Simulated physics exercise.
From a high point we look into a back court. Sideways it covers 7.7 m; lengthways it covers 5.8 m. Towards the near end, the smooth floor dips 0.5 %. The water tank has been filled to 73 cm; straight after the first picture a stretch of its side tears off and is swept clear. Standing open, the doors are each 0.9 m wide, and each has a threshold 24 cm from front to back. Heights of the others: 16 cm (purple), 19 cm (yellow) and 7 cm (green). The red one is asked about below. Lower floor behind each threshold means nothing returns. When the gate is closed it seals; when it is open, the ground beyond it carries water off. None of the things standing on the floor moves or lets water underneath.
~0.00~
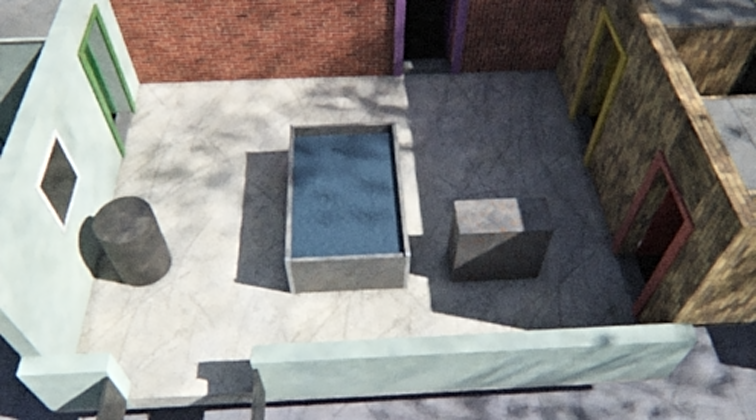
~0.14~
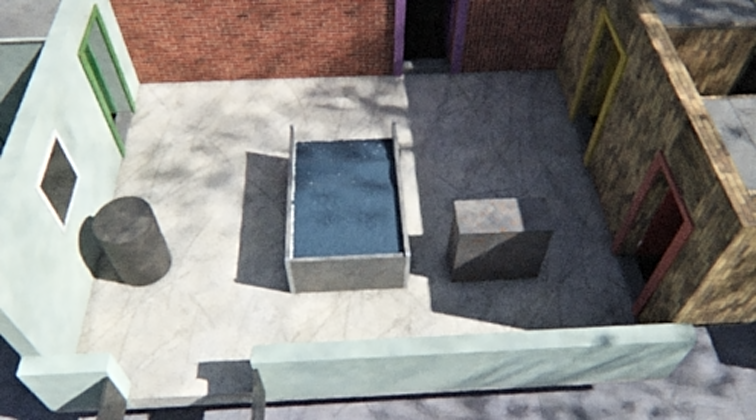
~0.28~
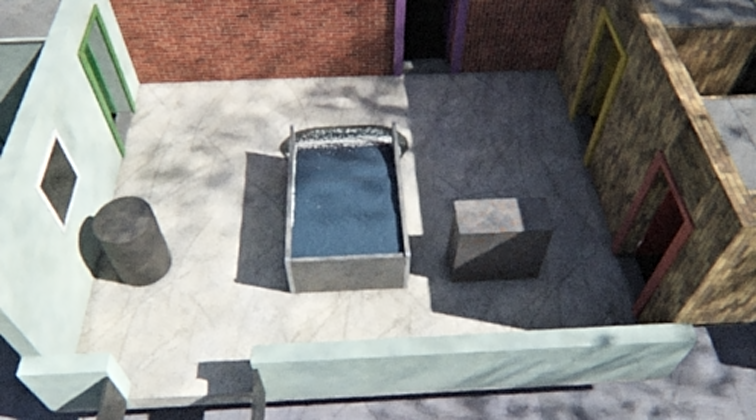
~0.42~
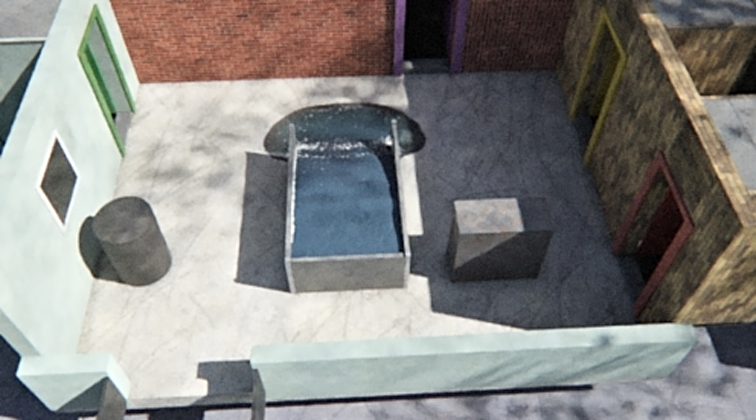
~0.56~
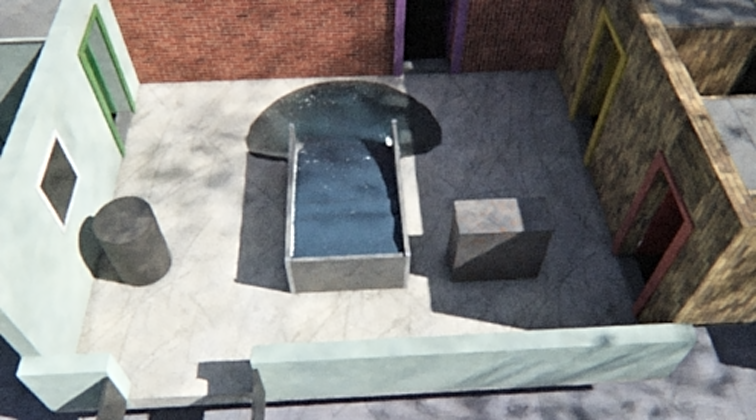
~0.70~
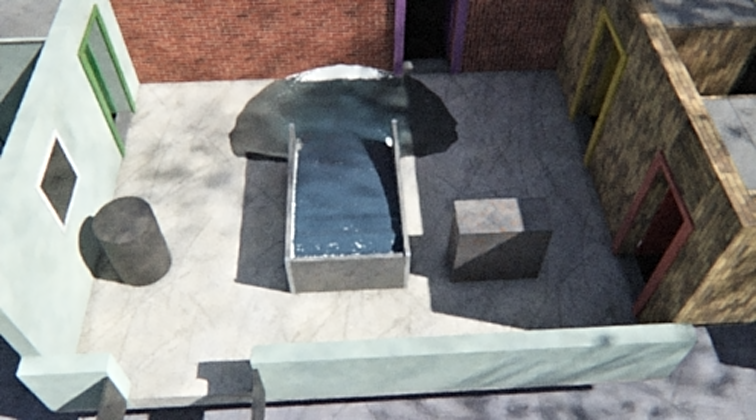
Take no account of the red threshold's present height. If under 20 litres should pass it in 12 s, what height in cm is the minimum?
The minimum is around 7 cm.
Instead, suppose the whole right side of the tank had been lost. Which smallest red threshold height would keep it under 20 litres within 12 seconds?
At least roughly 12.5 centimetres tall.
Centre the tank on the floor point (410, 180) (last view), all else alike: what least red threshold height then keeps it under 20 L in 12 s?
A height near 7.0 cm.
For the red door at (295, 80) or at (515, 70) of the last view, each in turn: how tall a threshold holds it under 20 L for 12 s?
Roughly 30 cm for the first and 13.5 cm for the second.
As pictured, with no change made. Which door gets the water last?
Door: Red.
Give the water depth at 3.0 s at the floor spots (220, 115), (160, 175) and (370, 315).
Close to 11, 2 and 0 cm, one after the other.
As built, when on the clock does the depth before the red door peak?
The level tops out around 9.0 s.
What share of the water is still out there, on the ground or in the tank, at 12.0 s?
About 82 in every hundred.
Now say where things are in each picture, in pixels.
In the first picture, the water tank at (345, 189) is whole and still, 73 cm deep; the red door at (648, 242) is dry.
In the second picture, the front is at a hidden place, 0.3 m from the gap on the far side; 0.3 m2 of floor is wet, 73 cm left at the back.
In the third picture, water pours out on the far side and has run 0.7 m, to a hidden place; about 11 cm deep outside, 73 cm at the back.
In the fourth picture, the front is at (321, 108), 1.3 m from the gap on the far side; 2.6 m2 of floor is wet, 73 cm left at the back.
In the fifth picture, water pours out on the far side and has run 1.9 m, to (324, 85); about 7 cm deep outside, 73 cm at the back.
In the sixth picture, the front is at (402, 76), 2.1 m from the gap on the far side; 5.9 m2 of floor is wet, 66 cm left at the back; the red door at (648, 242), 4.8 m from the gap, is still 3.7 m from the nearest water.
After 1.4 s water covers 20 % of the floor, deepest (44 cm) near (337, 85); it has not reached the red door.
After 3.0 s water covers 40 % of the floor, deepest (35 cm) near (150, 85); it has not reached the red door.
After 12.0 s water covers 100 % of the floor, deepest (12 cm) near (70, 384); 7 cm at the red door, 32 litres in over its 6 cm threshold.
At the red door as built, the water arrived by 3.8 s and peaked near 10 cm at 9.0 s.
Run again over the same 12 s with other heights there, 32 litres in over 6 cm, 11 litres over 8.5 cm. The limit of 20 litres is kept from about 7 cm up.
